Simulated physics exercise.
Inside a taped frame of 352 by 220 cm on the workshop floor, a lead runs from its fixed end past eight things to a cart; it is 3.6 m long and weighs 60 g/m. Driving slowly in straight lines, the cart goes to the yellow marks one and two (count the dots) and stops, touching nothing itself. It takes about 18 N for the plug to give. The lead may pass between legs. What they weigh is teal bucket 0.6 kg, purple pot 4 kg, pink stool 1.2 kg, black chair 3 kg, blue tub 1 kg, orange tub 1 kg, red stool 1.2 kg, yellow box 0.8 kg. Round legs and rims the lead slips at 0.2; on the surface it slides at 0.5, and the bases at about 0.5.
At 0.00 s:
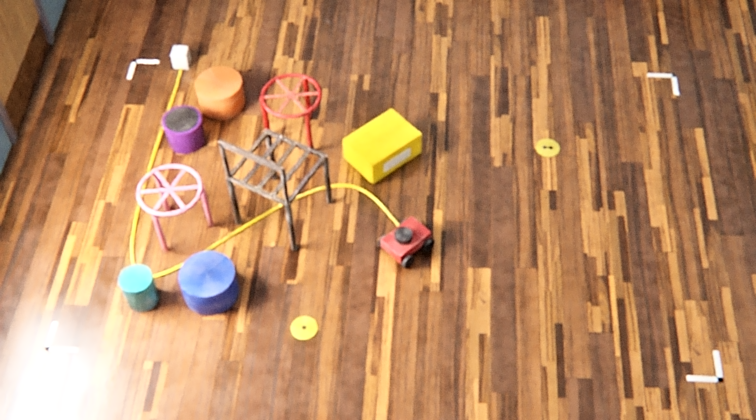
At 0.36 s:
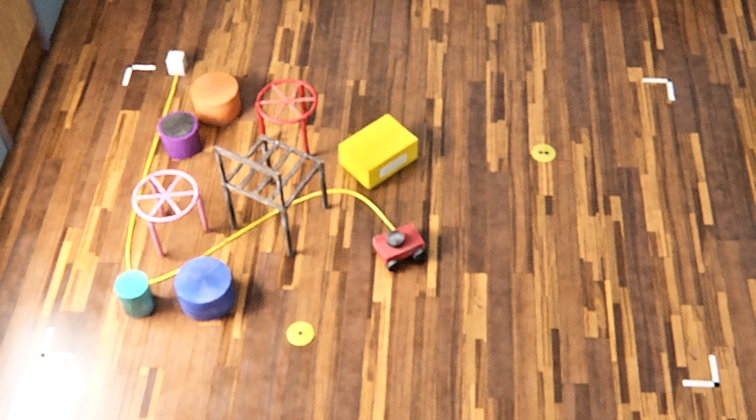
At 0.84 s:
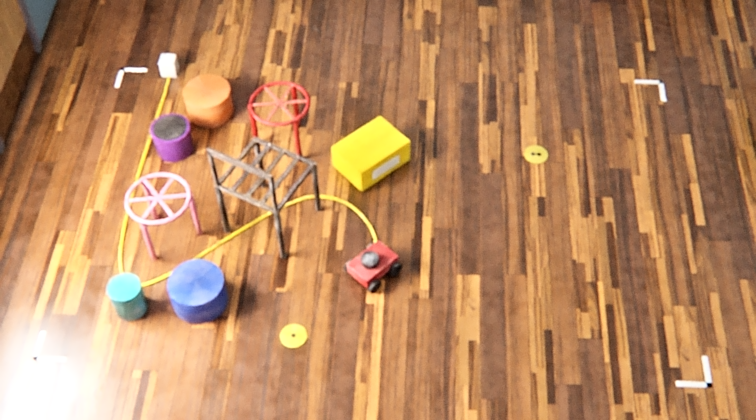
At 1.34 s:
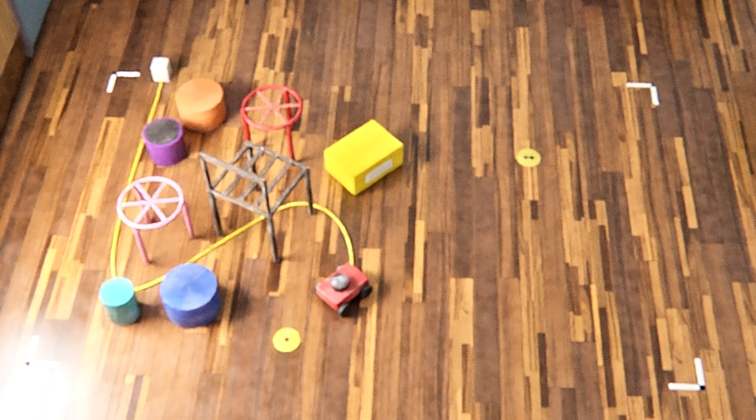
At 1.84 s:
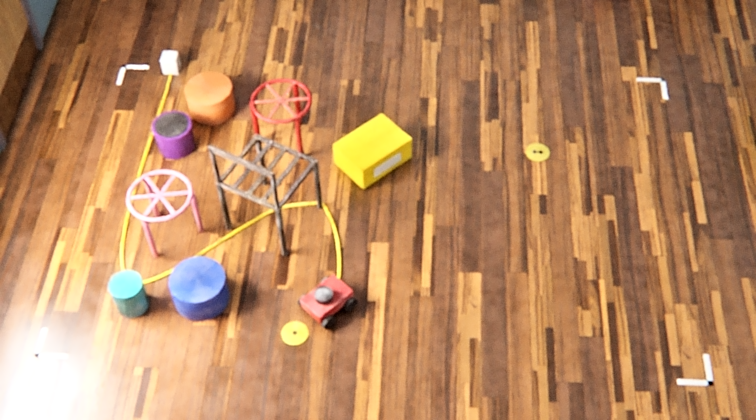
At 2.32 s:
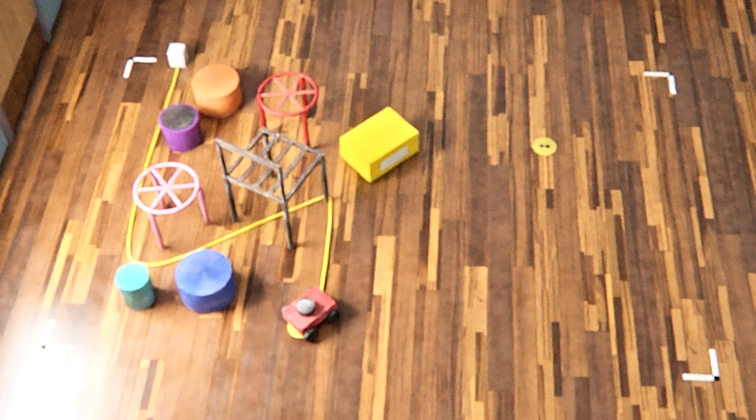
The clip opens on a wooden floor with a red cart at the end of a yellow cord, which winds from a white block among pots, stools and a dark chair. The cart moves down and left onto a yellow dot, and the cord's loose curve becomes a sharp bend by the chair.
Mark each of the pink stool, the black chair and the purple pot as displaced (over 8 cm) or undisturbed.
Marks: Pink stool displaced; black chair undisturbed; purple pot undisturbed.
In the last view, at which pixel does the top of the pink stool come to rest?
At about (186, 169).
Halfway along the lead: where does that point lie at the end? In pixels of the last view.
Roughly at (250, 219).
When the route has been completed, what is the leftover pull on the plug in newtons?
Roughly 3 N.
After 3.8 s, cart at (358, 282), lead slack at the fixed end; nothing else has moved.
After 5.3 s, cart at (428, 231), lead slack at the fixed end; nothing else has moved.
After 6.8 s, cart at (493, 183), lead slack at the fixed end; nothing else has moved.
After 8.3 s, cart at (543, 146), 3 N at the fixed end; pink stool 16 cm off its start.
After 8.7 s, cart at (543, 146), 3 N at the fixed end; pink stool 16 cm off its start at (186, 169), black chair 0 cm off its start at (274, 164), purple pot 0 cm off its start at (179, 117).
